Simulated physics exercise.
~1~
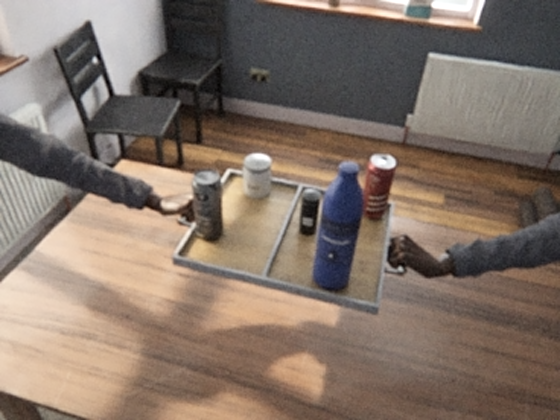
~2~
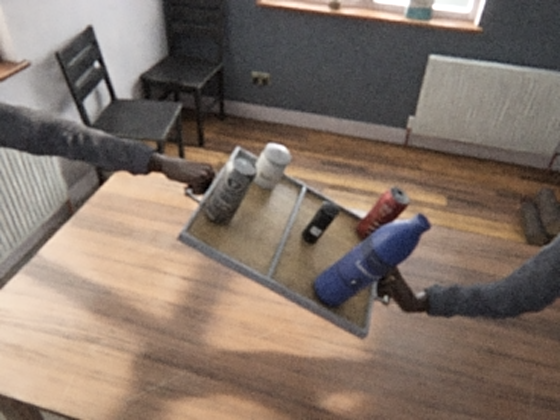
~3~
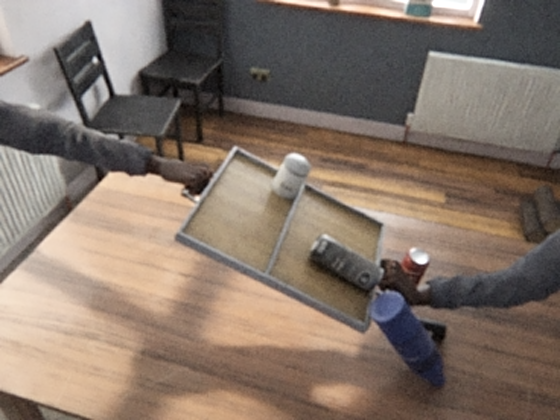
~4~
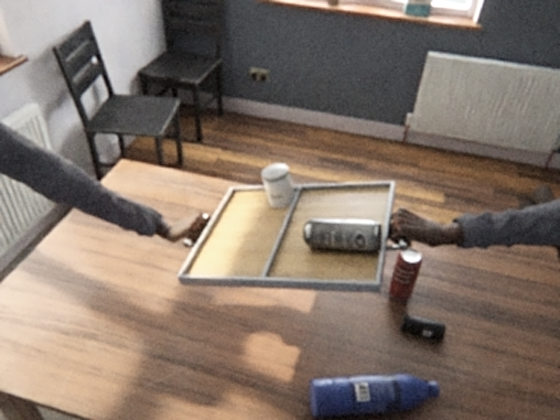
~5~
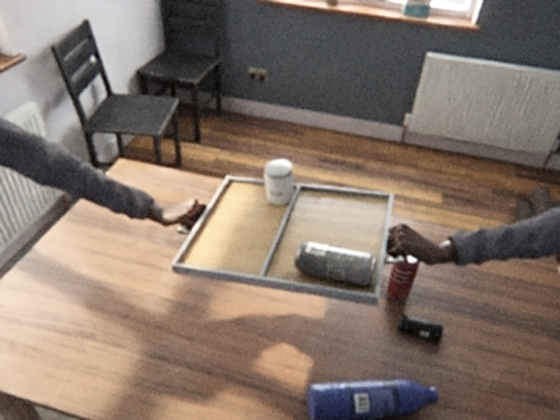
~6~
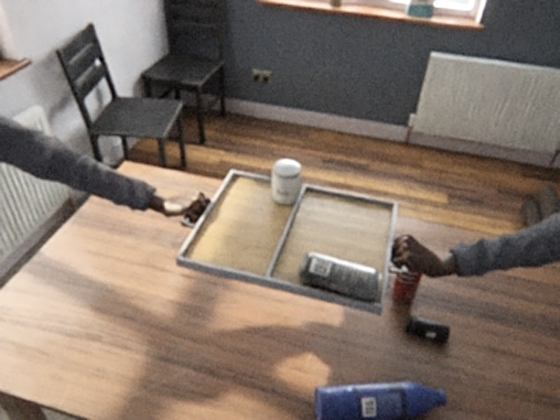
We see two hands tilt a divided tray down to the right above a wooden table, sending the blue bottle, black shaker and red can off onto the table, then level it, leaving the grey can lying on its side and the white jar upright on the tray.
